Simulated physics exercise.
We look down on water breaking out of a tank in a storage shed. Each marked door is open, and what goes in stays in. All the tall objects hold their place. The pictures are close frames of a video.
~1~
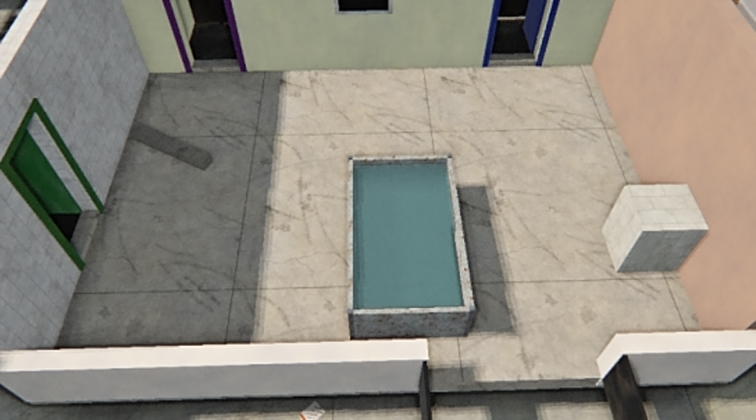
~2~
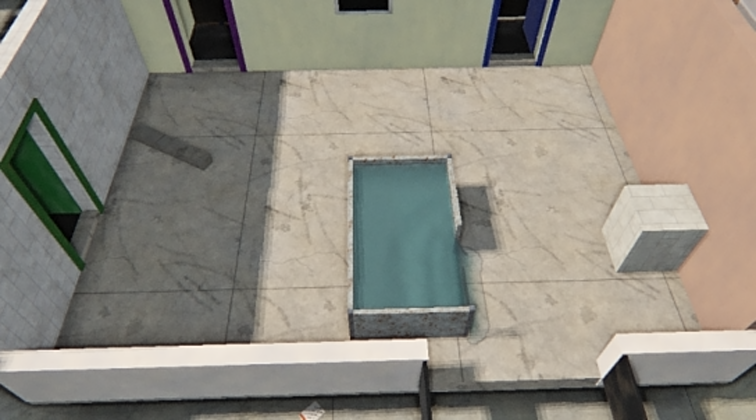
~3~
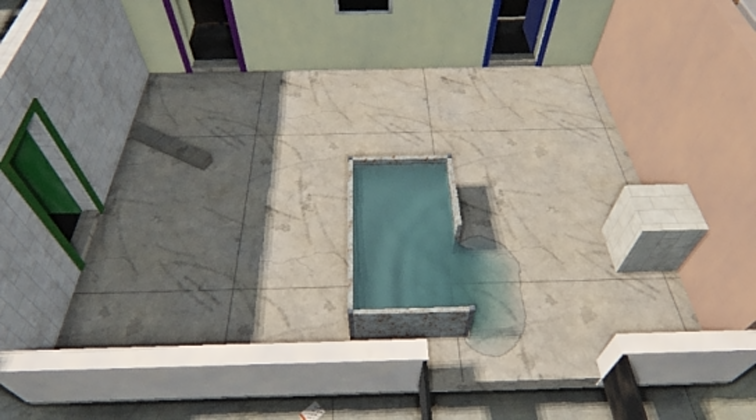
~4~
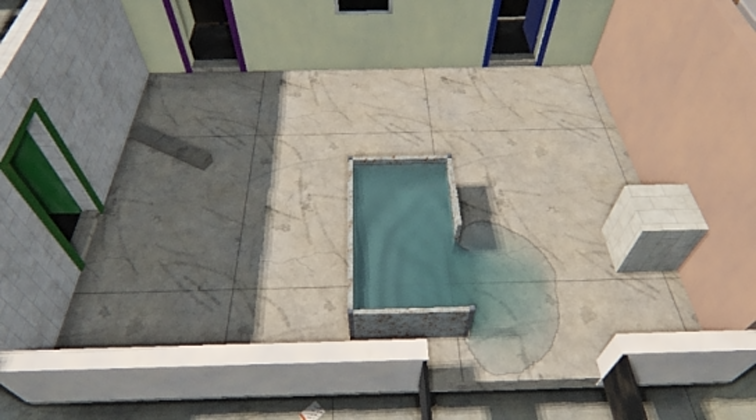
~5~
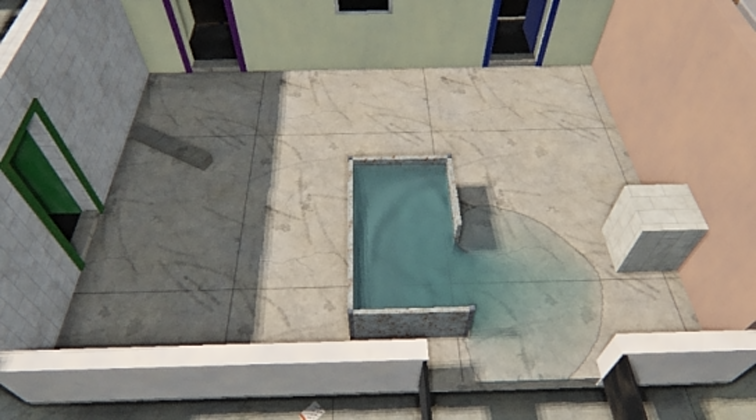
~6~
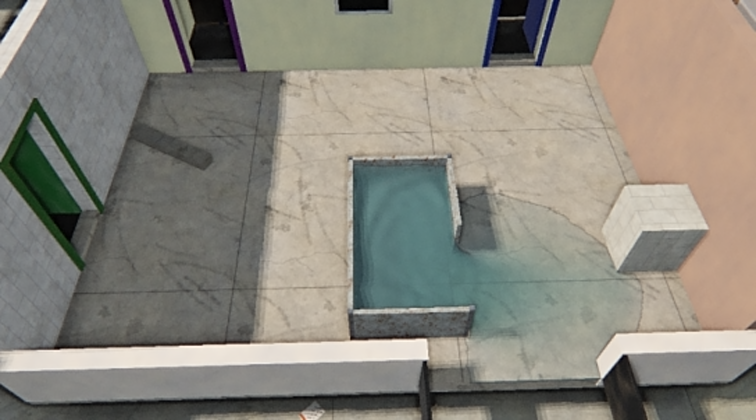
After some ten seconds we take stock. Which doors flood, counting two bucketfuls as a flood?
One by one: The green door admits no more than that; the blue door admits no more than that; the purple door admits no more than that.
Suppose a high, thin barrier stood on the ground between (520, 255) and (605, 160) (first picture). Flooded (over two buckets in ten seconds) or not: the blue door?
Then: The blue door holds.
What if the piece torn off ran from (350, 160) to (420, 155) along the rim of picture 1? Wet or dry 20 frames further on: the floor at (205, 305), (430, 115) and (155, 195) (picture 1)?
In turn: Dry, flooded, not flooded.
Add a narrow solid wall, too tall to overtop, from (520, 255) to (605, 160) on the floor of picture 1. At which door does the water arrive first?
The blue-painted one.
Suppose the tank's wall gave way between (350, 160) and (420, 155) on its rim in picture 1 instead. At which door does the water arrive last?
Last comes the green one.
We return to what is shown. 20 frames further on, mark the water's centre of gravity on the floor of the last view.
Roughly at (521, 256).
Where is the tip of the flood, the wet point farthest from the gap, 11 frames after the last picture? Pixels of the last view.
Near (606, 114).
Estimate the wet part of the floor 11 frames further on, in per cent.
Some 15 per cent.
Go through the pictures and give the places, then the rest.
In the first frame, still water in the open tank at (405, 230).
In the second frame, water pours out at (459, 282) and has run to (467, 251).
In the third frame, the front is at (495, 247), out from the gap at (458, 284).
In the fourth frame, the front is at (546, 267), out from the gap at (458, 285).
In the fifth frame, the front is at (589, 269), out from the gap at (458, 285).
In the sixth frame, the front is at (636, 295), out from the gap at (458, 285).
A moment on, water covers 15 % of the floor; the green door not reached, the blue door not reached, the purple door not reached.
Next, water covers 15 % of the floor; the green door not reached, the blue door not reached, the purple door not reached.
Then, water covers 30 % of the floor; the green door not reached, the blue door not reached, the purple door not reached.
Later, water covers 45 % of the floor; the green door not reached, the blue door under two buckets in, the purple door not reached.
In the end, water covers 65 % of the floor; the green door not reached, the blue door under two buckets in, the purple door wet at the sill, nothing in.
